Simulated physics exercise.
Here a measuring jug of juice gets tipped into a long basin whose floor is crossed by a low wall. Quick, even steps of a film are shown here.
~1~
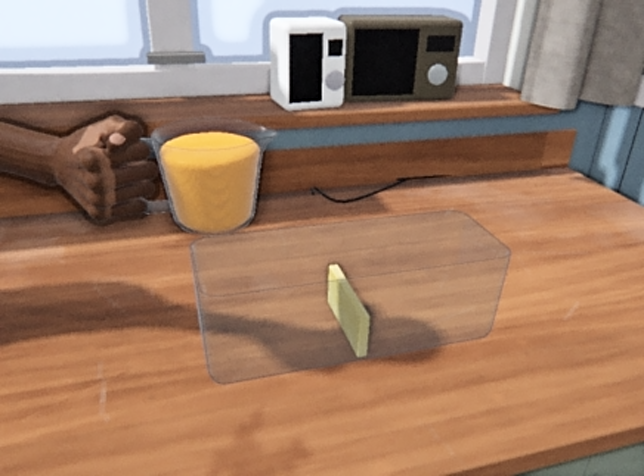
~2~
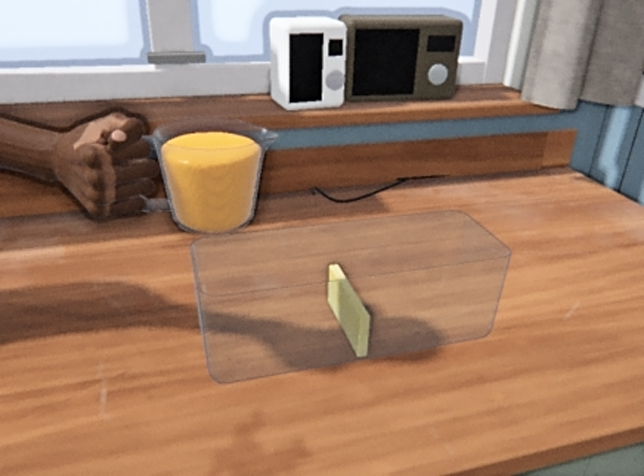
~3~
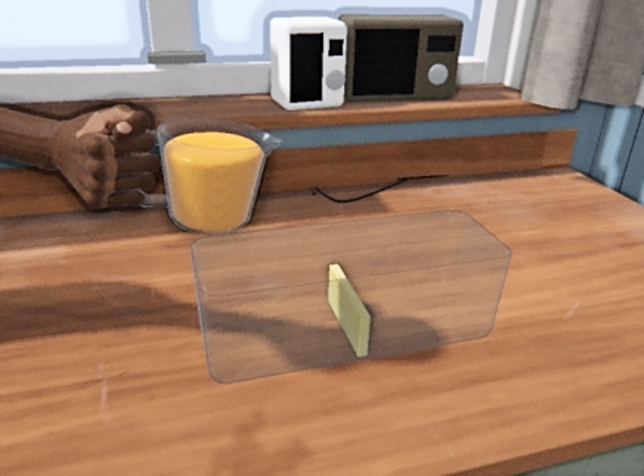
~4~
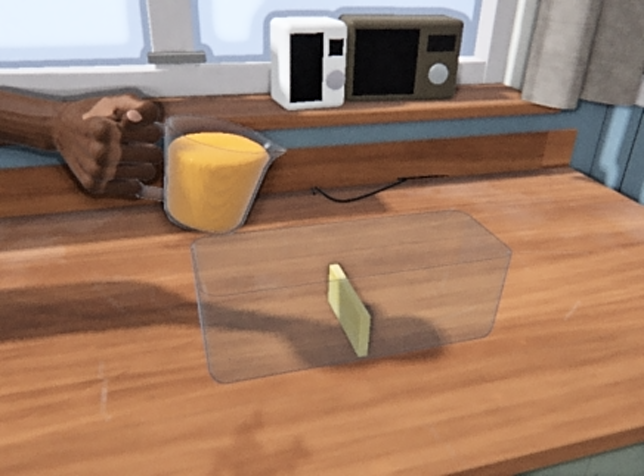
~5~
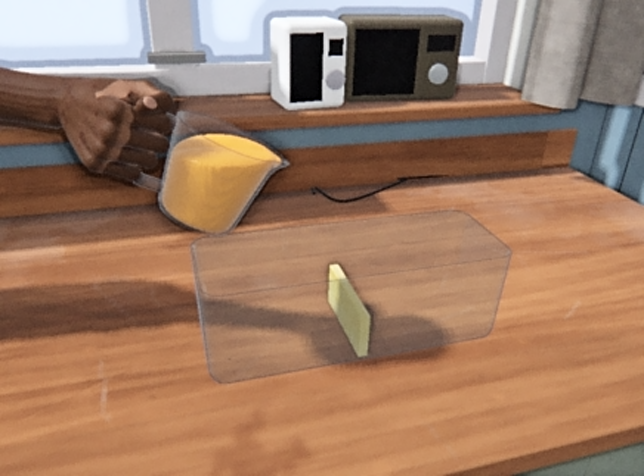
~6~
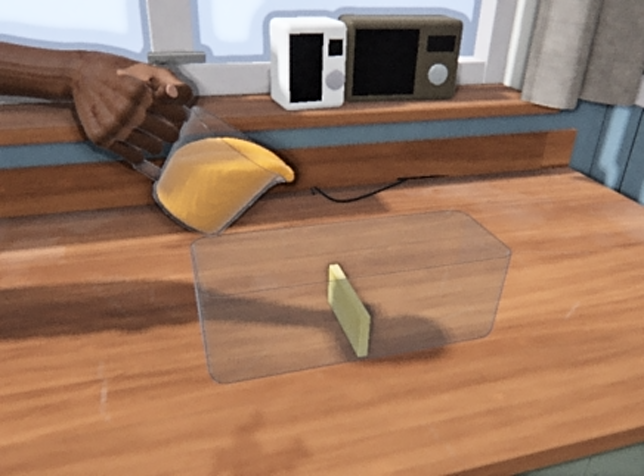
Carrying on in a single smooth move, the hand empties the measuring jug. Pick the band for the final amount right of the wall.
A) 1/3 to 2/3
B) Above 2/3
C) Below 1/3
Option C: Below 1/3.
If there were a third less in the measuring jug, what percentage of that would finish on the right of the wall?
About 5 in a hundred.
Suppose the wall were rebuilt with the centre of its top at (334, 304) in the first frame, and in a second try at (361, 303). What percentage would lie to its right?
The first one comes to 10 percent, while the second comes to 10 percent.
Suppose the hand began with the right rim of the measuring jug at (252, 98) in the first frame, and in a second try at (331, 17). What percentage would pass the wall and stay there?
5 and 70 in a hundred.
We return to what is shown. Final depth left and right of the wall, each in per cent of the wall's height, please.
40 % left, 0 % right.
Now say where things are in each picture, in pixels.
In the first frame, it leans 0°; its right rim is at (277, 131); the juice meets the walls at (159, 149) and (259, 142); the long basin's rim runs from (194, 268) to (487, 232); the wall's top is at (348, 291).
In the second frame, it leans 2°; its right rim is at (279, 133); the juice meets the walls at (160, 148) and (260, 143).
In the third frame, it leans 7°; its right rim is at (282, 139); the juice meets the walls at (164, 146) and (263, 145).
In the fourth frame, it leans 15°; its right rim is at (286, 148); the juice meets the walls at (168, 146) and (268, 147).
In the fifth frame, it leans 26°; its right rim is at (289, 162); the juice meets the walls at (171, 150) and (279, 153).
In the sixth frame, it leans 39°; its right rim is at (289, 178); the juice meets the walls at (166, 165) and (282, 166); 2 per cent is over the edge.
A moment on, the measuring jug is tipped right over and 27 per cent is still to pour, 52 is left of the wall and 0 right of it.
Next, the measuring jug is tipped right over and 1 per cent is still to pour, 92 is left of the wall and 2 right of it.
Then the measuring jug is tipped right over and 0 per cent is still to pour, 92 is left of the wall and 5 right of it.
Later the measuring jug is tipped right over and 0 per cent is still to pour, 92 is left of the wall and 5 right of it.
At rest 92 per cent lies left of the wall, 5 right of it and 3 outside.
